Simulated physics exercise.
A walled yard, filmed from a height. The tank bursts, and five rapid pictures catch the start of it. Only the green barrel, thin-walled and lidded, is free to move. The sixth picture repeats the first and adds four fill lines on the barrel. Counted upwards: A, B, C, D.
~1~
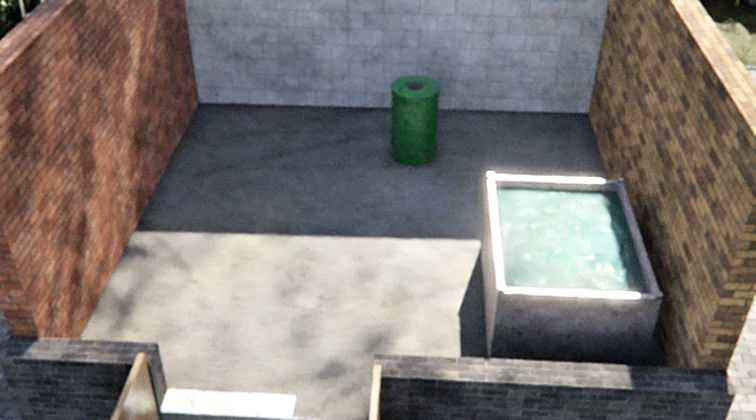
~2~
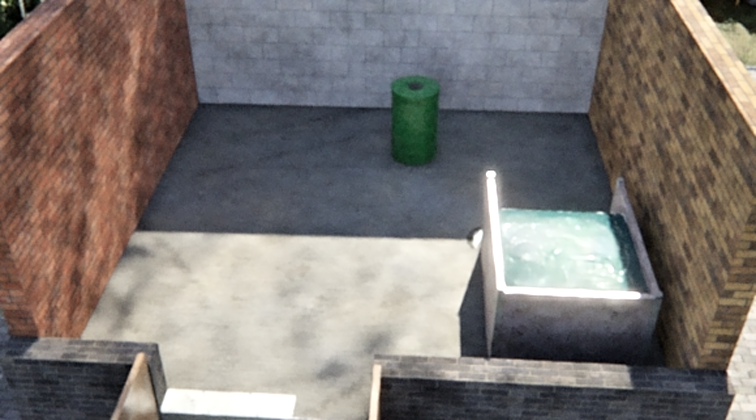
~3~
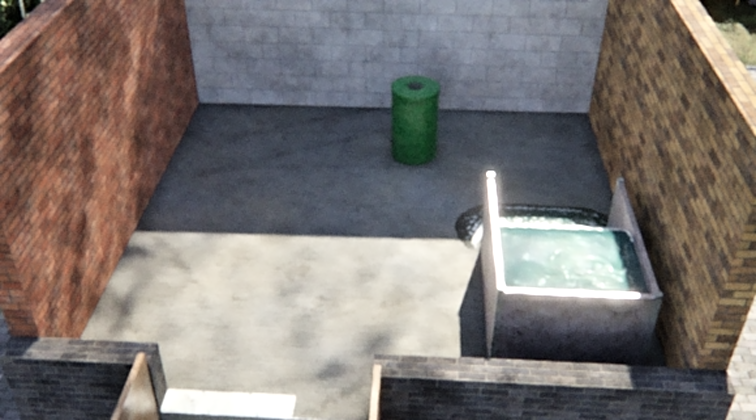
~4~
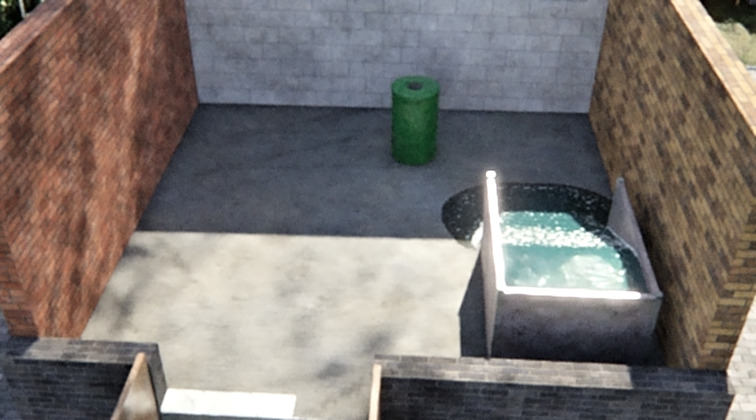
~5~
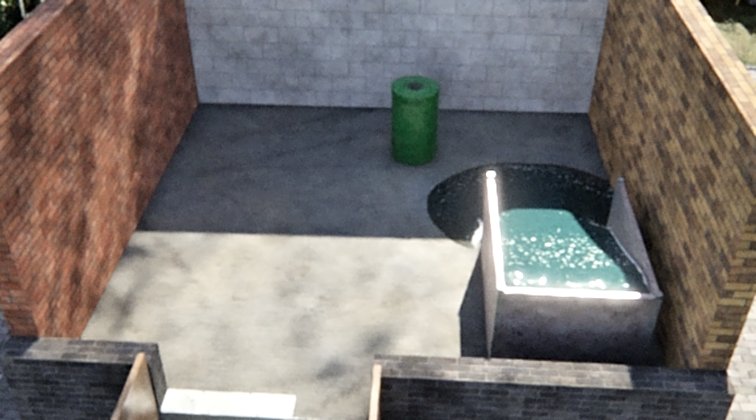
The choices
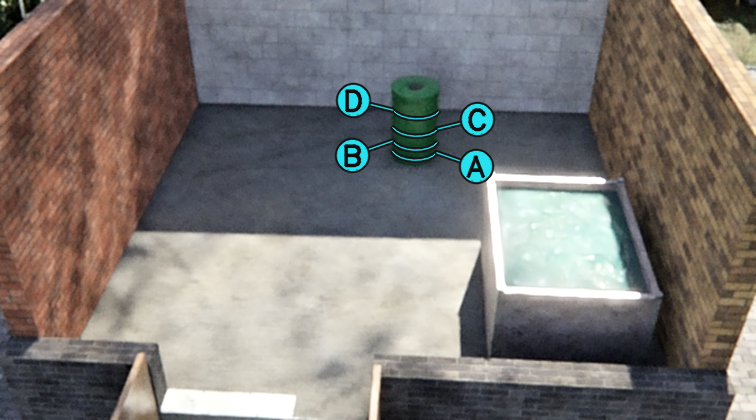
A walled yard, partly in shadow, is seen from a fixed view high above. A green barrel stands near the pale back wall, between red brick on the left and yellow-brown brick on the right, with a grey tank of blue-green water at right and an opening in the dark front wall. The tank's far side opens and water pours out behind it, spreading in a dark, widening pool while the barrel stays still.
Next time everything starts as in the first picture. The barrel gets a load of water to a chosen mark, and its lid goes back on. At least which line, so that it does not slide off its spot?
That is level C.
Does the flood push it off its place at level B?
Yes.
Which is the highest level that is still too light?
Here it is level B.
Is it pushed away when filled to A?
Yes, that goes wrong.
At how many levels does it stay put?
Two of the four.
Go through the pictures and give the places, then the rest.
Lid of the green barrel at (416, 87); tank full, its middle at (565, 238); open gate at (266, 352).
Water covers 2 % of the ground, mostly out of sight from here.
Water covers 5 % of the ground, mostly out of sight from here.
Water covers 8 % of the ground and is seen nearest the barrel at (454, 206).
Lid of the green barrel at (416, 87); water covers 12 % of the ground and is seen nearest the barrel at (453, 181).
On the marked copy, A at (413, 160); B at (414, 150); C at (414, 136); D at (415, 118); from the bottom up A, B, C, D.
For level A, it is pushed about 6 times its own width away.
For level B, it is pushed about its own width away.
For level C, it does not move.
For level D, it does not move.
